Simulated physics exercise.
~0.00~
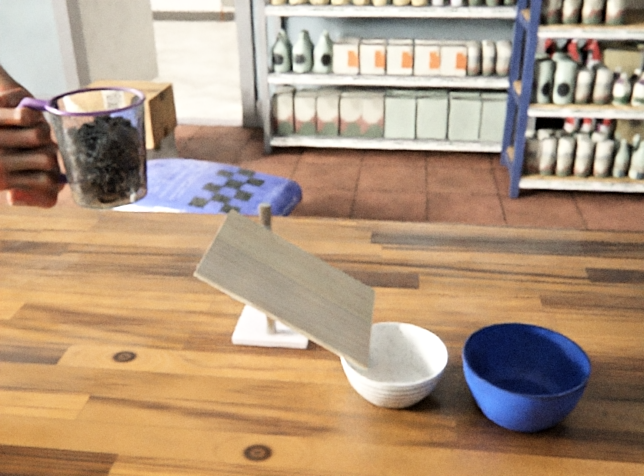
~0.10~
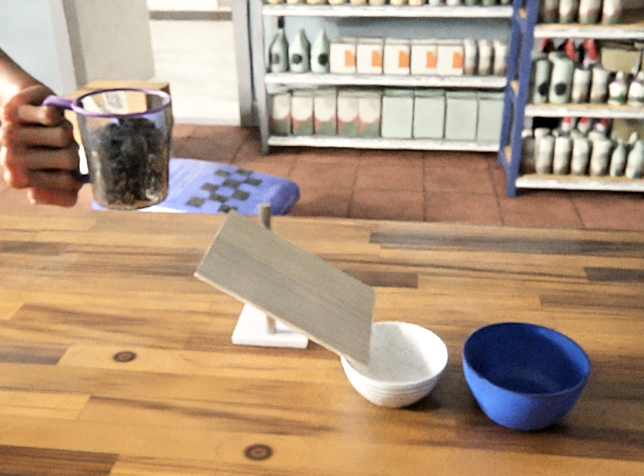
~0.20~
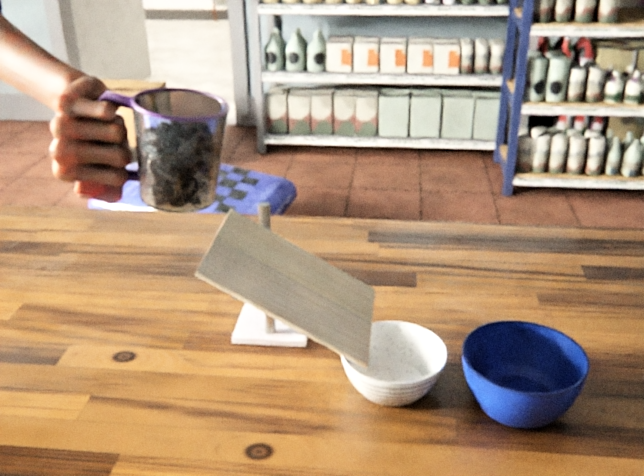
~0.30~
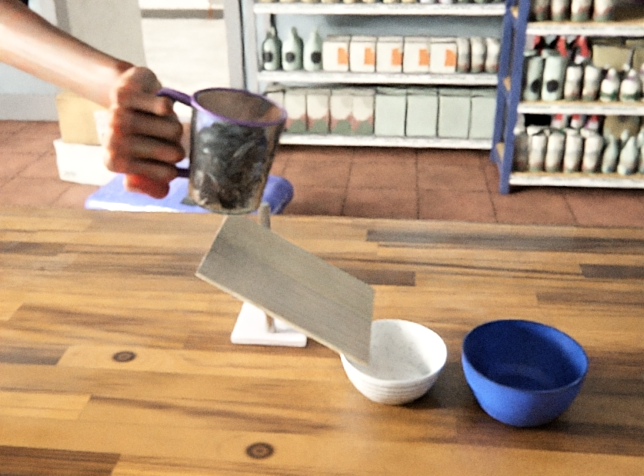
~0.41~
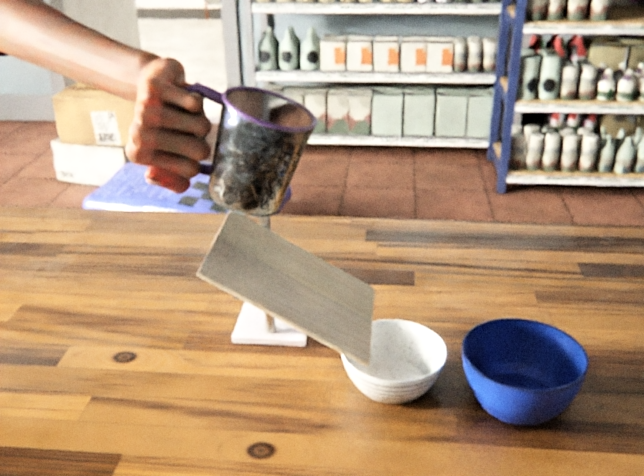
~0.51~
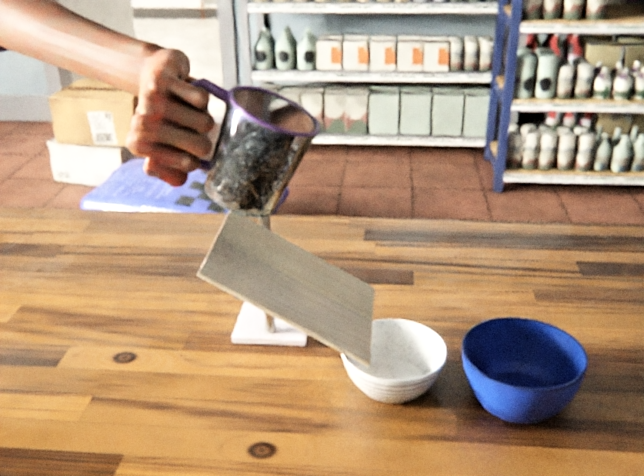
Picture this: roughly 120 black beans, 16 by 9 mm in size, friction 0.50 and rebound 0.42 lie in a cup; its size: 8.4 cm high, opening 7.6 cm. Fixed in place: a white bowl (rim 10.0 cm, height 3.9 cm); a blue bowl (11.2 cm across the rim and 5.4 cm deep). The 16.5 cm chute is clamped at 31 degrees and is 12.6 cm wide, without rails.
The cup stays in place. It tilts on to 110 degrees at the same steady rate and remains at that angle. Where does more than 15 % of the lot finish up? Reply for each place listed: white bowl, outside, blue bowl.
White bowl: More; outside everything: More; blue bowl: Not more.
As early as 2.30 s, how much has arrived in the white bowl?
About 25 per cent so far.
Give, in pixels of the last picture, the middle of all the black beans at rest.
It's about (413, 379) in the last view.
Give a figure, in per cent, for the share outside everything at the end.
Result: About 35 per cent.
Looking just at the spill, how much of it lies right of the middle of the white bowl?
About 90 per cent.
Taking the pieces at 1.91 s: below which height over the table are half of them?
I'd put it at about 24 centimetres.
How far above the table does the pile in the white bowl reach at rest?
Roughly 4.0 cm.
After 1.05 s, tilt 54 degrees; cup 100 %; middle of all pieces near (248, 161).
Then, at 1.49 s, tilt 77 degrees; cup 100 %; middle of all pieces near (248, 159).
Then, at 1.91 s, tilt 100 degrees; cup 85 %, slope 10 %; middle of all pieces near (266, 181).
After 2.30 s, tilt 110 degrees; cup 40 %, outside 10 %, slope 30 %, white bowl 25 %; middle of all pieces near (342, 276).
At rest (4.2 s), cup 0 %, outside 35 %, blue bowl 0 %, slope 0 %, white bowl 65 %.
